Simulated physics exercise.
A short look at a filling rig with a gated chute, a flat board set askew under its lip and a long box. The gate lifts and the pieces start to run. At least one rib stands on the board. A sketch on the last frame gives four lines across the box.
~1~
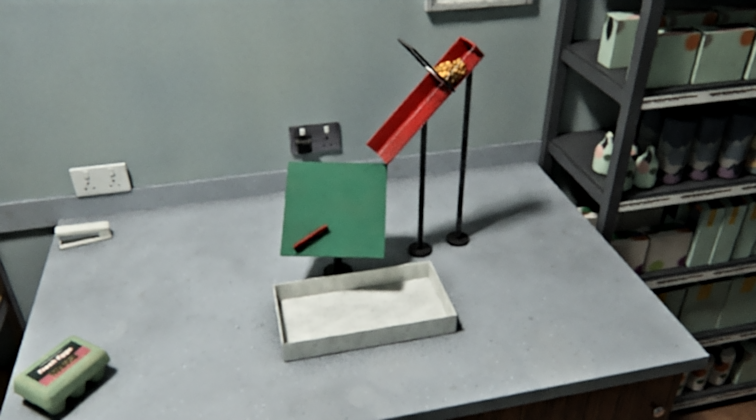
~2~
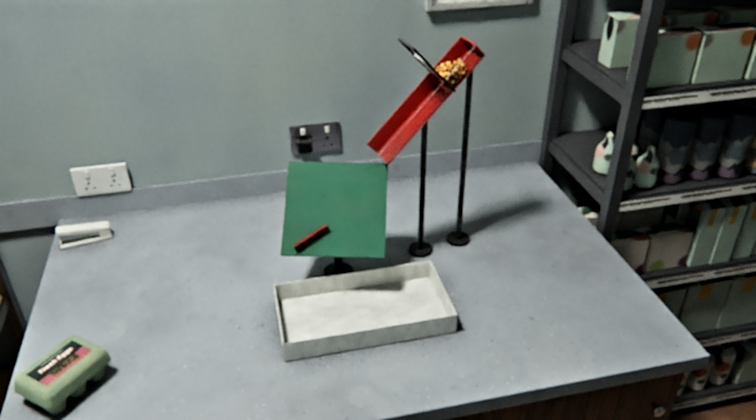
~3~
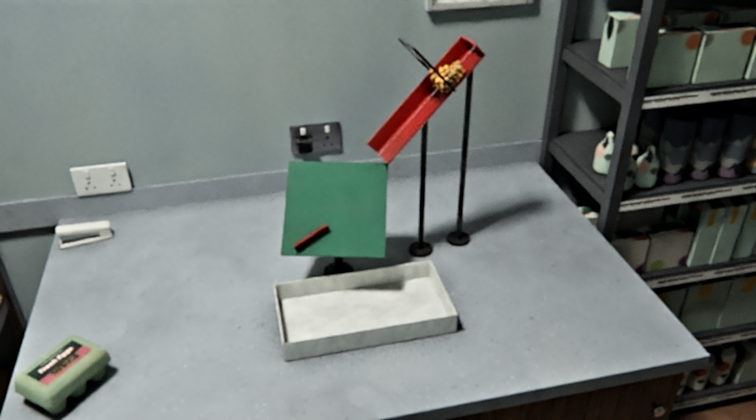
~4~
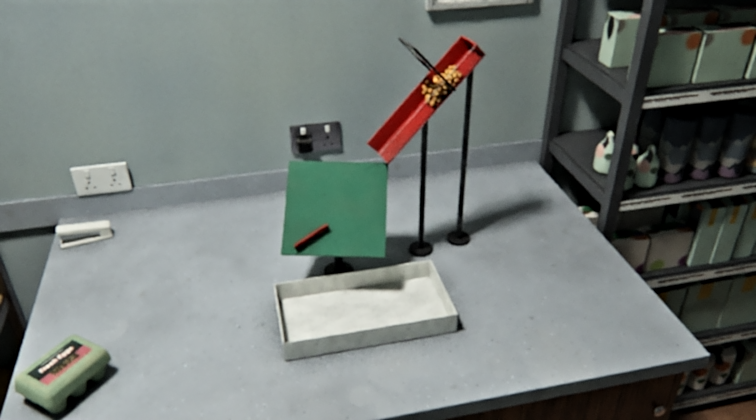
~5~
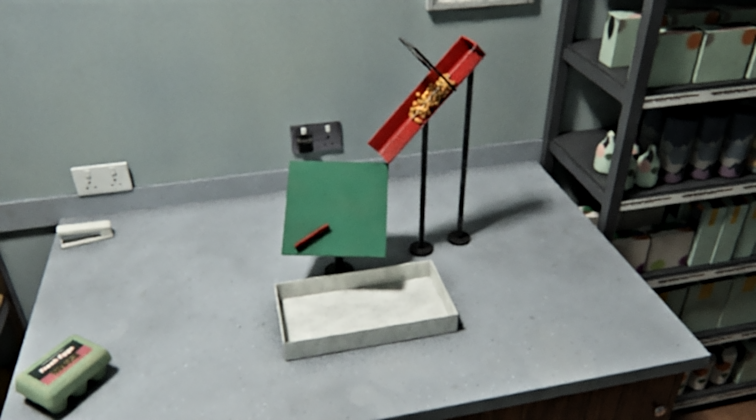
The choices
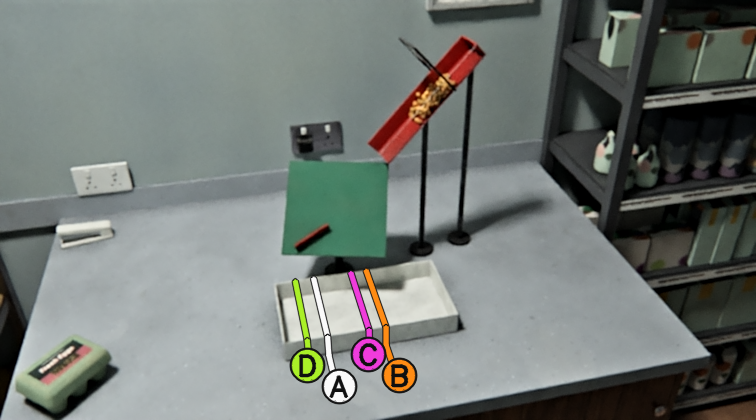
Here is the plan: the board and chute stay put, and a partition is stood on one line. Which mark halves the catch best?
Use line A.
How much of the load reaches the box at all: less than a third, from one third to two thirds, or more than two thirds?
About that: From one third to two thirds.
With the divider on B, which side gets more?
More lands on the left.
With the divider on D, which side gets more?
More lands on the right.
On the marked copy, line A crosses the front rim at (327, 336); line B crosses the front rim at (385, 326); line C crosses the front rim at (368, 329); line D crosses the front rim at (307, 339).
Choosing A, of what is caught, about two thirds on the left of the divider, about a third on the right.
Choosing B, of what is caught, nearly all on the left of the divider, a stray few on the right.
Choosing C, of what is caught, nearly all on the left of the divider, a stray few on the right.
Choosing D, of what is caught, a small part on the left of the divider, nearly all on the right.
